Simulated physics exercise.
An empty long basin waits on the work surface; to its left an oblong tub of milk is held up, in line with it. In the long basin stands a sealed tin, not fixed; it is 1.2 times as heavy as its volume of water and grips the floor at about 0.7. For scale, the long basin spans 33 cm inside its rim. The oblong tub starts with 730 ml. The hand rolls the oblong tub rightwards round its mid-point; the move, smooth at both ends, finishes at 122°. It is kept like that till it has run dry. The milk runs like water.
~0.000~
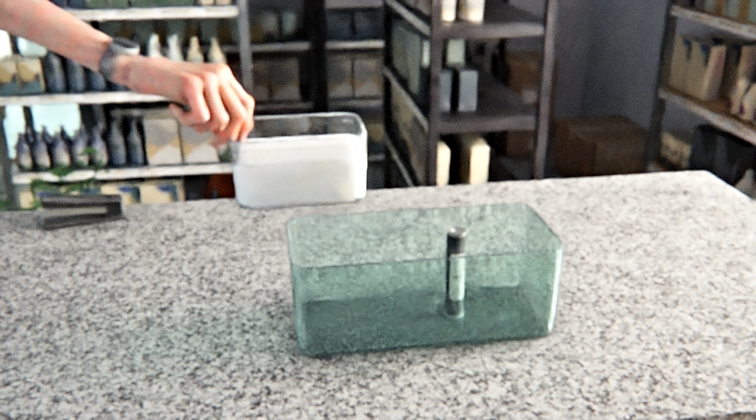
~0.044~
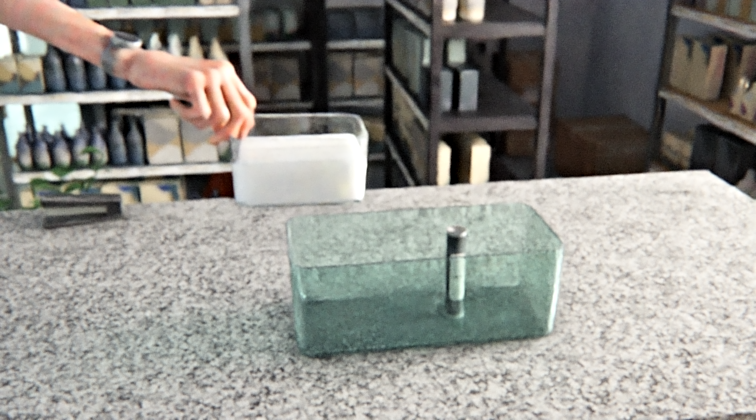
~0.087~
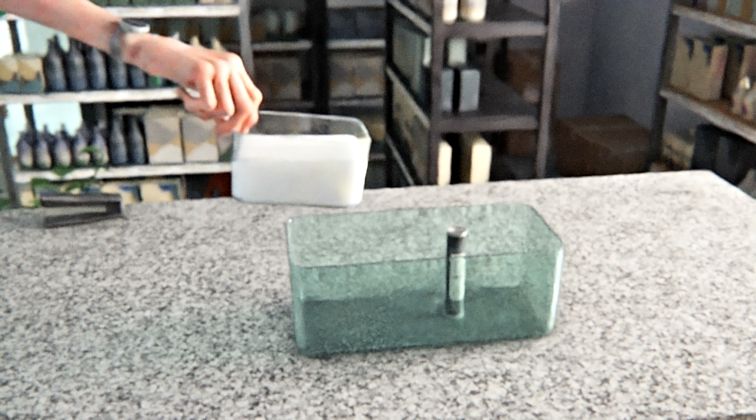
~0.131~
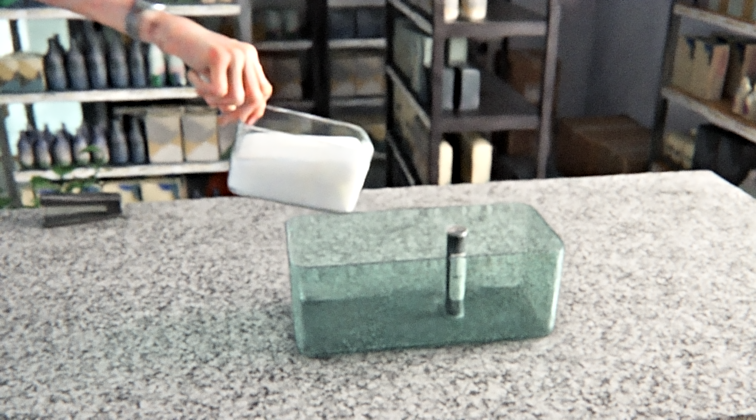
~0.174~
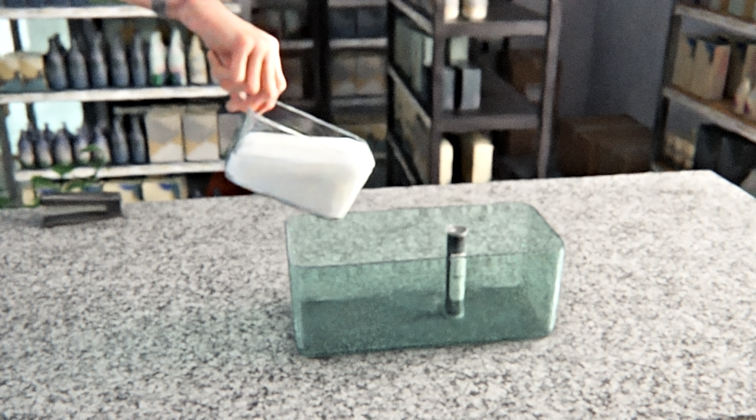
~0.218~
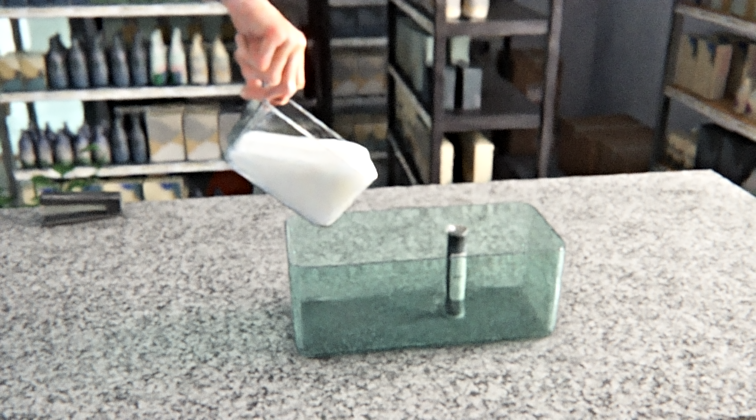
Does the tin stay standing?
The tin keeps standing.
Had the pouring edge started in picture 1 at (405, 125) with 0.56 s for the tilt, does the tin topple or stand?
Then it falls.
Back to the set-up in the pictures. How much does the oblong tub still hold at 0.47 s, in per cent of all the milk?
Near 10 in a hundred.
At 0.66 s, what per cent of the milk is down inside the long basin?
About 96 per cent.
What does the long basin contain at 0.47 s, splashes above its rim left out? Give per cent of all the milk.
Some 74 per cent.
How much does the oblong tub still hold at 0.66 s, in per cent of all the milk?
Some 1 per cent.
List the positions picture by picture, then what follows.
It leans 0°; its right rim is at (362, 126); the milk meets the walls at (235, 150) and (359, 143); the long basin's rim runs from (289, 243) to (546, 226); the tin's top is at (457, 234), in the first frame.
It leans 2°; its right rim is at (362, 127); the milk meets the walls at (235, 148) and (359, 143), in the second frame.
It leans 7°; its right rim is at (365, 133); the milk meets the walls at (236, 146) and (360, 145), in the third frame.
It leans 16°; its right rim is at (368, 142); the milk meets the walls at (236, 145) and (363, 147), in the fourth frame.
It leans 27°; its right rim is at (369, 155); the milk meets the walls at (233, 145) and (366, 149), in the fifth frame.
It leans 40°; its right rim is at (367, 170); the milk meets the walls at (232, 139) and (364, 159); 3 per cent is over the edge, in the sixth frame.
After 0.47 s the tilt is 115° and 11 per cent is still to pour; the tin stands where it began.
After 0.66 s the tilt is 122° and 1 per cent is still to pour; the tin stands where it began.
After 0.85 s the tilt is 122° and 0 per cent is still to pour; the tin stands where it began.
After 1.06 s the tilt is 122° and 0 per cent is still to pour; the tin stands where it began.
In the end the tin stands where it began.
